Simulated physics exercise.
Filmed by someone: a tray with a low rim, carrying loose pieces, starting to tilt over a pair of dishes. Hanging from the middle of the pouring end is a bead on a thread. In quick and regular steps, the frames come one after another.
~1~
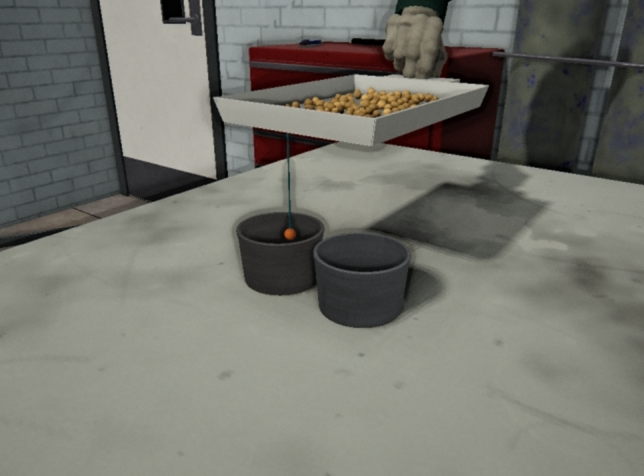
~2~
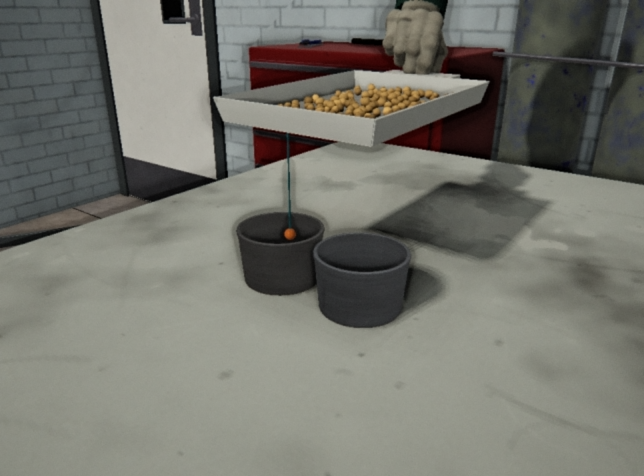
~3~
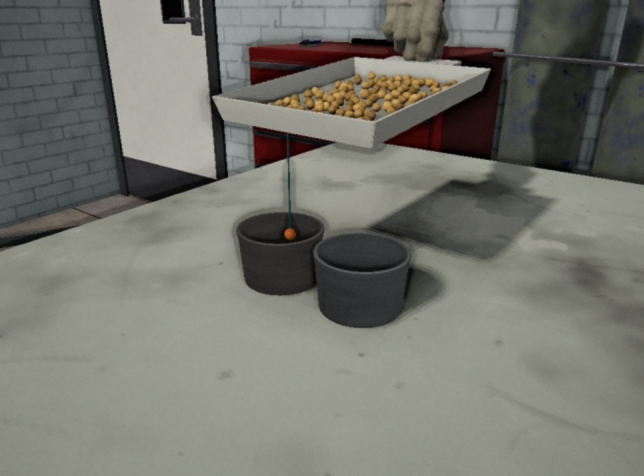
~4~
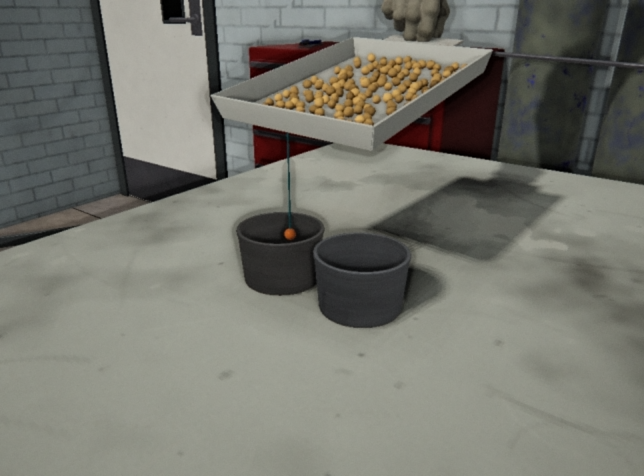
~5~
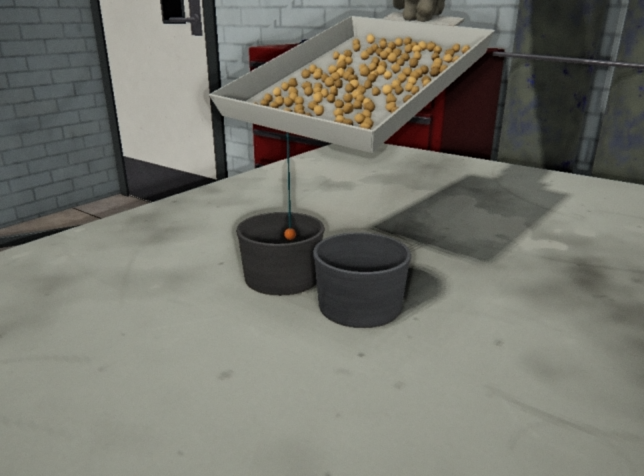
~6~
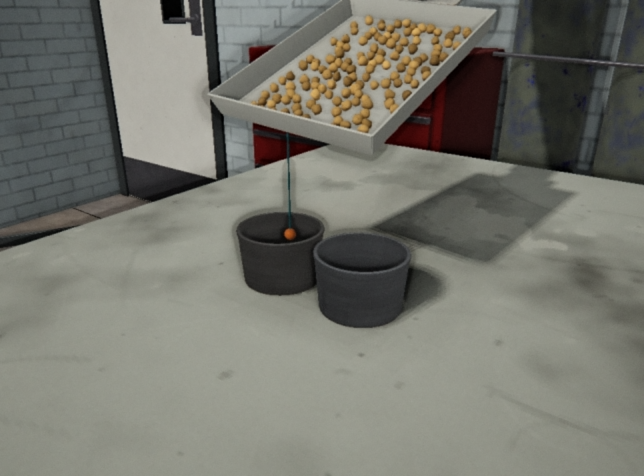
A pale tray of dried chickpeas, its far side raised by a gloved hand that rises out of view, tilts steadily toward the viewer, its near right corner lowest, as the tan pieces spread across its base. Two dark grey dishes sit below on a pale, blotchy tabletop, an orange bead hanging on a thread over the left one. The fixed, slightly elevated view shows a brick-walled room with a white door and red cabinet behind.
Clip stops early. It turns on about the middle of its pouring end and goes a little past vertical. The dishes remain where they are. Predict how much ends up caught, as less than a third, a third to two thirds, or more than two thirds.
Prediction: Less than a third.
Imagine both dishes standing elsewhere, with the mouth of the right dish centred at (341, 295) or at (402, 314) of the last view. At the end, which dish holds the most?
On the first try it would be the one on the right, and on the second the one on the left.
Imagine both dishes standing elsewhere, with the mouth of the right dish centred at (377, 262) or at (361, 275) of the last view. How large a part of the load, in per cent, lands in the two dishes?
Trial 1 10%, trial 2 50%.
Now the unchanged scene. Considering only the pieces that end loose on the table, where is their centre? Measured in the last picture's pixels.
Look around pixel (307, 362).
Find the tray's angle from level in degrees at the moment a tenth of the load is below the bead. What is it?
Around 90°, give or take.
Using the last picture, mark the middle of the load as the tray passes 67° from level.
Near (328, 109).
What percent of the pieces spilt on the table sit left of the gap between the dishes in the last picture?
It comes out at roughly 50 percent.
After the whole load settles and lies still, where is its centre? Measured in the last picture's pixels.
About (307, 361).
Soon after the last picture, tray tipped steeply; nearly all on the tray; a stray few in the air.
A little later, tray tipped past a quarter turn; about half on the tray; about a quarter outside both; about a quarter in the air.
Later still, tray tipped past a quarter turn; a stray few in the right dish; nearly all outside both.
At rest, tray tipped past a quarter turn; a stray few in the right dish; none in the left dish; nearly all outside both.
